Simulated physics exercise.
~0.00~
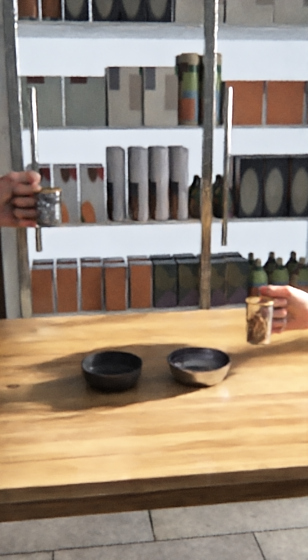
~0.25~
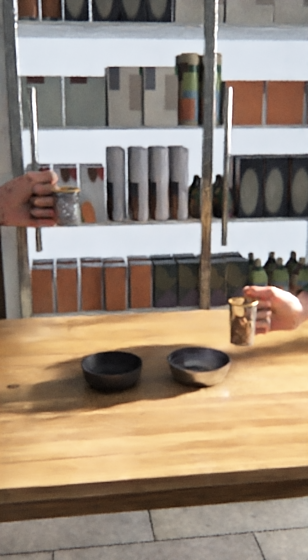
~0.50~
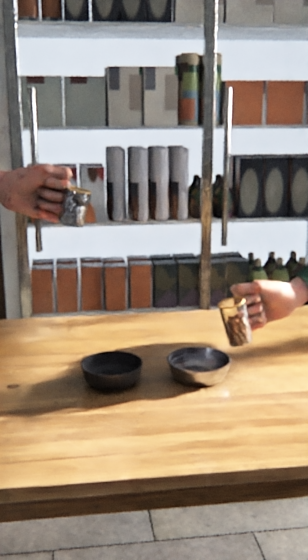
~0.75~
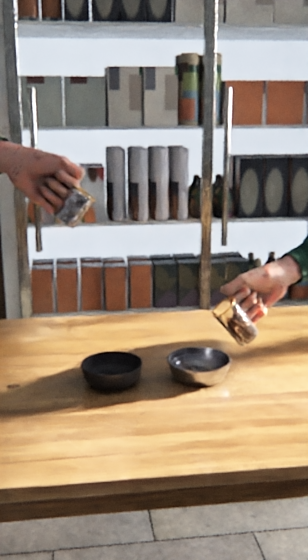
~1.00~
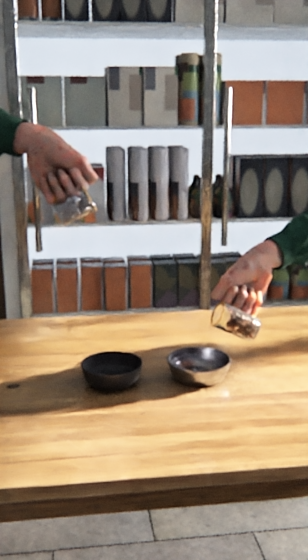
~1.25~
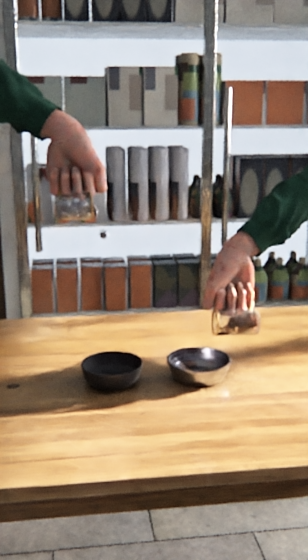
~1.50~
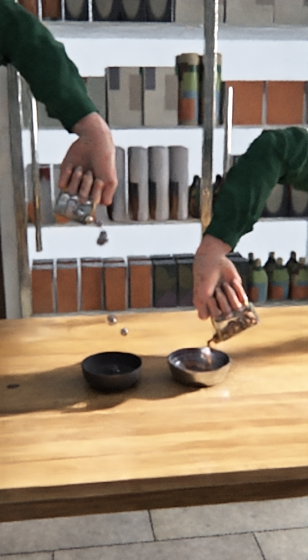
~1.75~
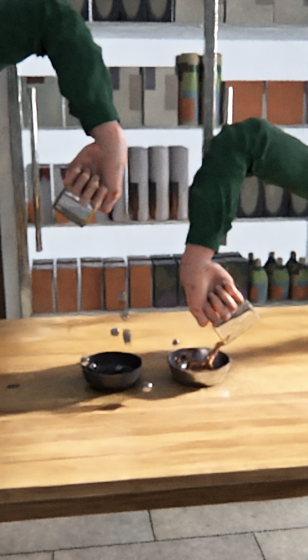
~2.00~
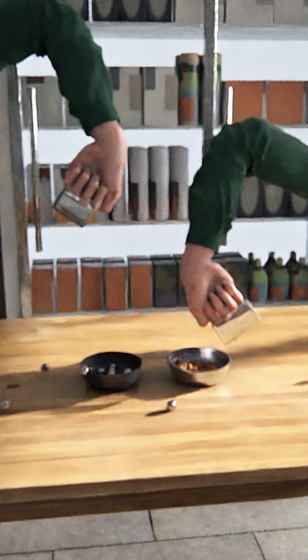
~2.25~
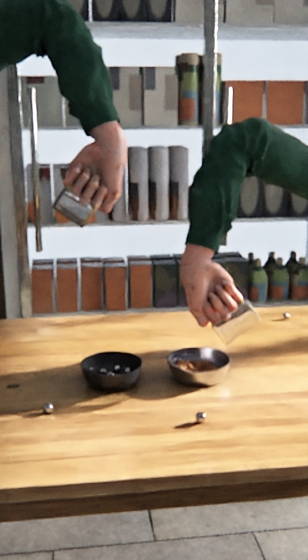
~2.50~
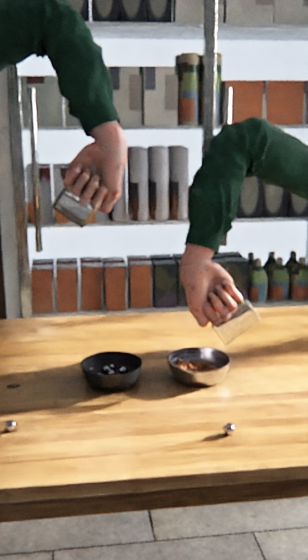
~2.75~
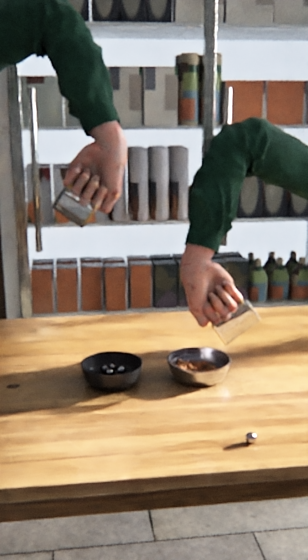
At a wooden table before shelves of containers, two green-sleeved hands tip clear cups over dark dishes, the left held much higher; small pieces from the left bounce and roll across the table, leaving only some in its dish, while the right dish holds all of its pieces.
